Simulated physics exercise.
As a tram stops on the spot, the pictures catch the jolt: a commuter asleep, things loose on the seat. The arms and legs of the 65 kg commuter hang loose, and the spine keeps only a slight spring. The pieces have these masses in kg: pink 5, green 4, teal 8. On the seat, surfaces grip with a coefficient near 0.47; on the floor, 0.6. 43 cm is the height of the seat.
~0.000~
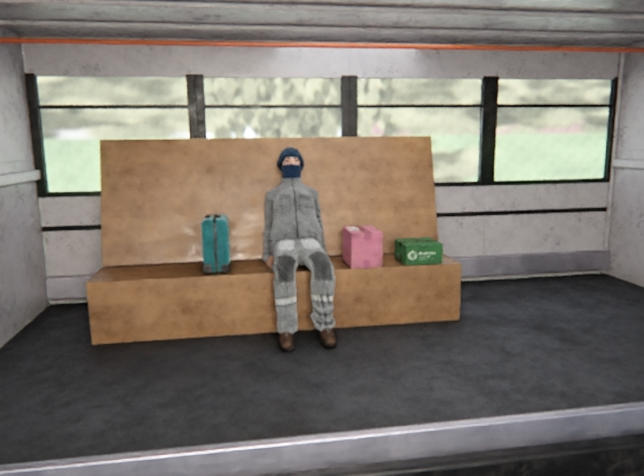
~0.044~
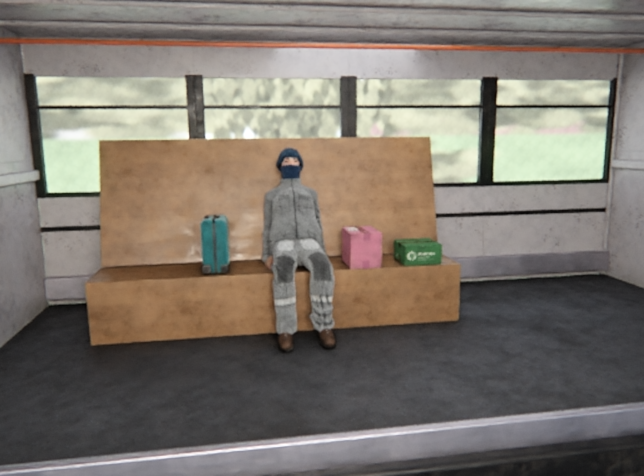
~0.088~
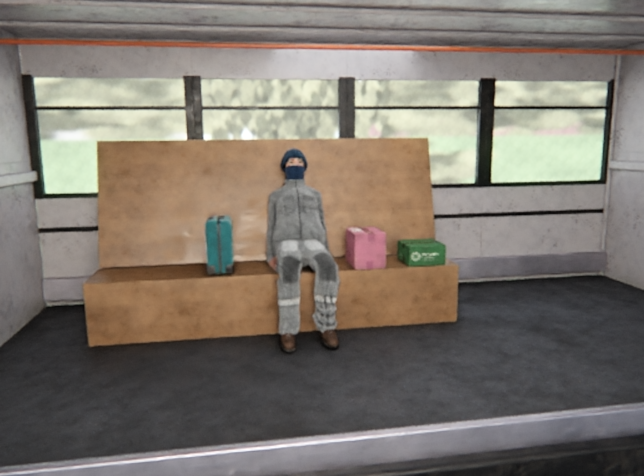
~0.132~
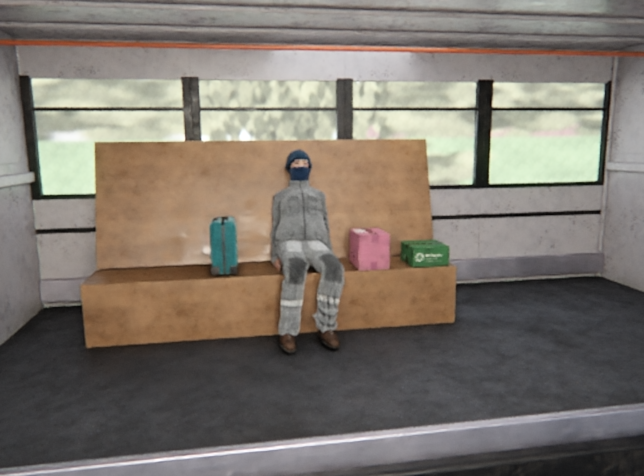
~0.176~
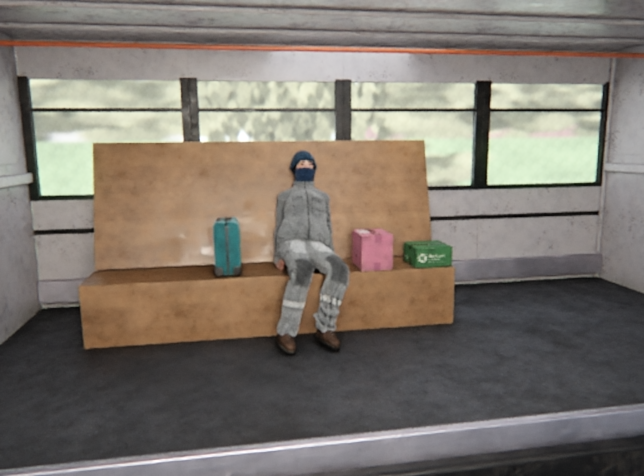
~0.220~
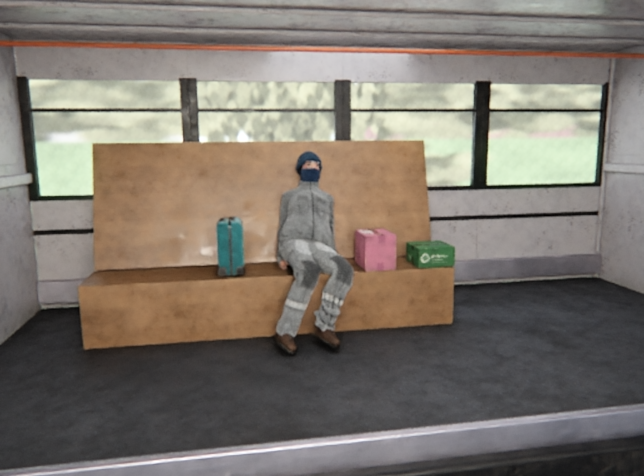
Masked commuter in grey slumping slightly right on a tram bench as a teal case and pink and green boxes slide right.
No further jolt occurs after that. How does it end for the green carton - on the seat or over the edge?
It ends still aboard.
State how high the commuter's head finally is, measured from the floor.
Head height at the end: Near 50 cm.
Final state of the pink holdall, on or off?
Pink holdall falls off.
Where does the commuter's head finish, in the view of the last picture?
End point: Roughly (402, 250) in the last view.
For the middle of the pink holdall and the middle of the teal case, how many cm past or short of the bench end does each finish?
Result: Pink holdall = 40 cm short, teal case = 160 cm short.
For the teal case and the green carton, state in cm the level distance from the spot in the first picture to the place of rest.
Teal case: 15; green carton: 20.
After 0.40 s the green carton is 11 cm short of the bench end, tilted 0°, near (433, 254) in the last picture's view; the teal case 159 cm short of the bench end, tilted 0°.
After 0.65 s the green carton is 11 cm short of the bench end, tilted 0°, near (433, 254) in the last picture's view.
After 1.05 s the green carton is 11 cm short of the bench end, tilted 0°, near (433, 254) in the last picture's view.
Final state at 2.5 s, pink holdall drops off; green carton stays on; teal case stays on; commuter's hips keep to the seat.
